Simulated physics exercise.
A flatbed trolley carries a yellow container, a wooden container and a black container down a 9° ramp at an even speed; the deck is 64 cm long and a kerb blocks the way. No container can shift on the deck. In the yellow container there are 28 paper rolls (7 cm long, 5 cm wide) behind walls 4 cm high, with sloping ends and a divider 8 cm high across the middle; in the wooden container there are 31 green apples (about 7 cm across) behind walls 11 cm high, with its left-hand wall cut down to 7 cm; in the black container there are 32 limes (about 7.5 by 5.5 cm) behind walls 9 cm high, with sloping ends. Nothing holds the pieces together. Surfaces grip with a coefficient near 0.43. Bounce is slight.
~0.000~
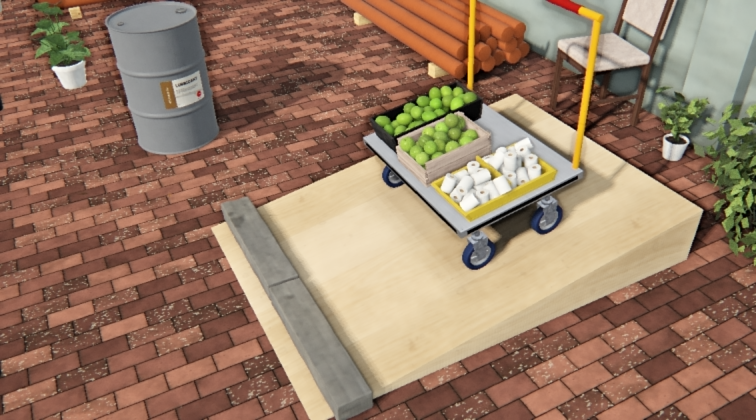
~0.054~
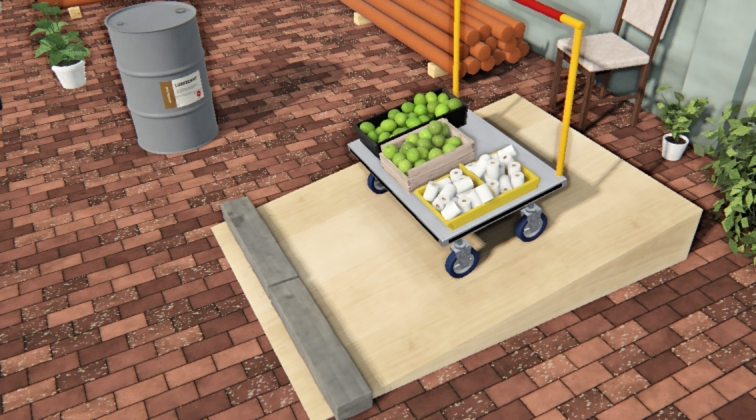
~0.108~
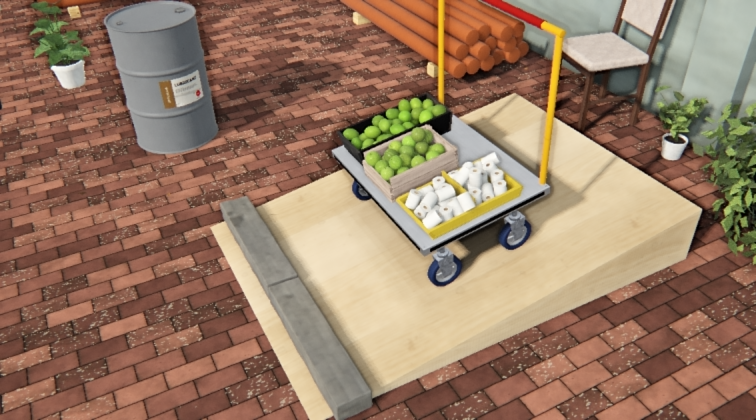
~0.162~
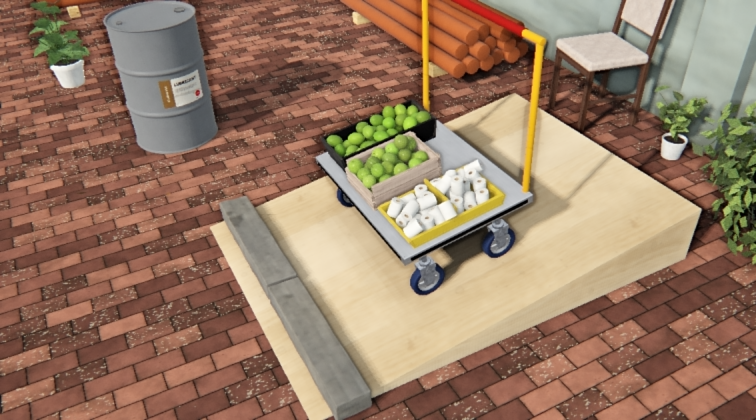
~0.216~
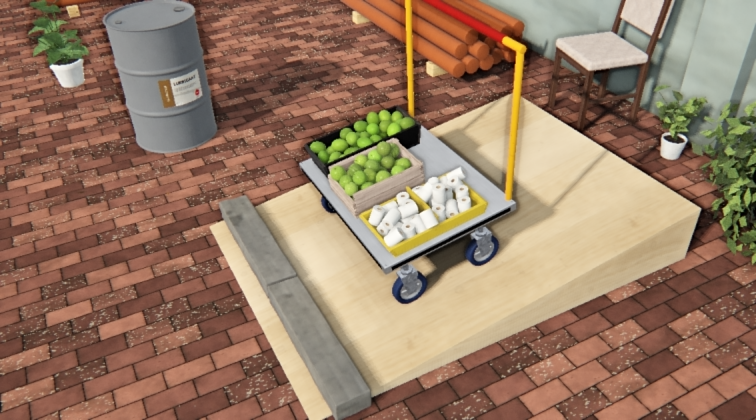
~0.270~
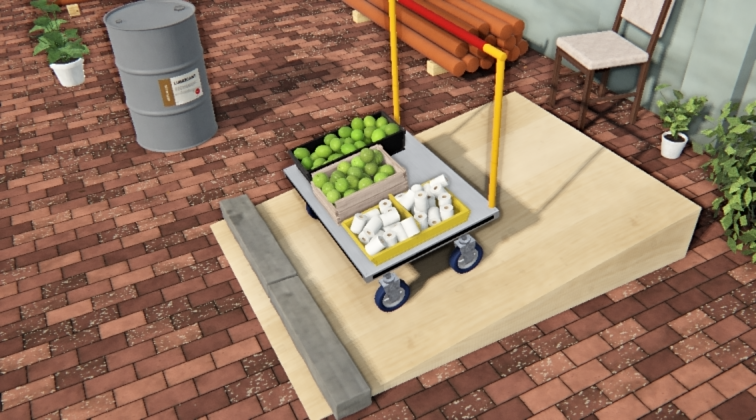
A flatbed trolley carrying limes, green apples and paper rolls rolls steadily down a wooden ramp.
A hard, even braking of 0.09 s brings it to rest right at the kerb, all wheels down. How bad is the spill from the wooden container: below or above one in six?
The wooden container loses over a sixth of its green apples.
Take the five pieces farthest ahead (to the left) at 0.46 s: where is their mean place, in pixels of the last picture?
At about (281, 224).
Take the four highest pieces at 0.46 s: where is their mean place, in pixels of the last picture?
Near (343, 193).
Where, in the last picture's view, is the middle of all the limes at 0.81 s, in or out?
At about (301, 168).
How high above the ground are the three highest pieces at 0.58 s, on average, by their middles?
About 52 cm.
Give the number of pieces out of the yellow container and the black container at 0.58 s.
Out by then, roughly: Yellow container 5, black container 0.
After 0.36 s, it begins to slow.
After 0.46 s, yellow container 28 in, 0 out, wooden container 29 in, 2 out and black container 32 in, 0 out.
After 0.58 s, yellow container 23 in, 5 out, wooden container 26 in, 5 out and black container 32 in, 0 out.
After 0.81 s, yellow container 22 in, 6 out, wooden container 23 in, 8 out and black container 31 in, 1 out.
Outcome (at 1.31 s), yellow container 22 in, 6 out, wooden container 22 in, 9 out and black container 31 in, 1 out. Asked share, 9 of 31, 29 per cent.
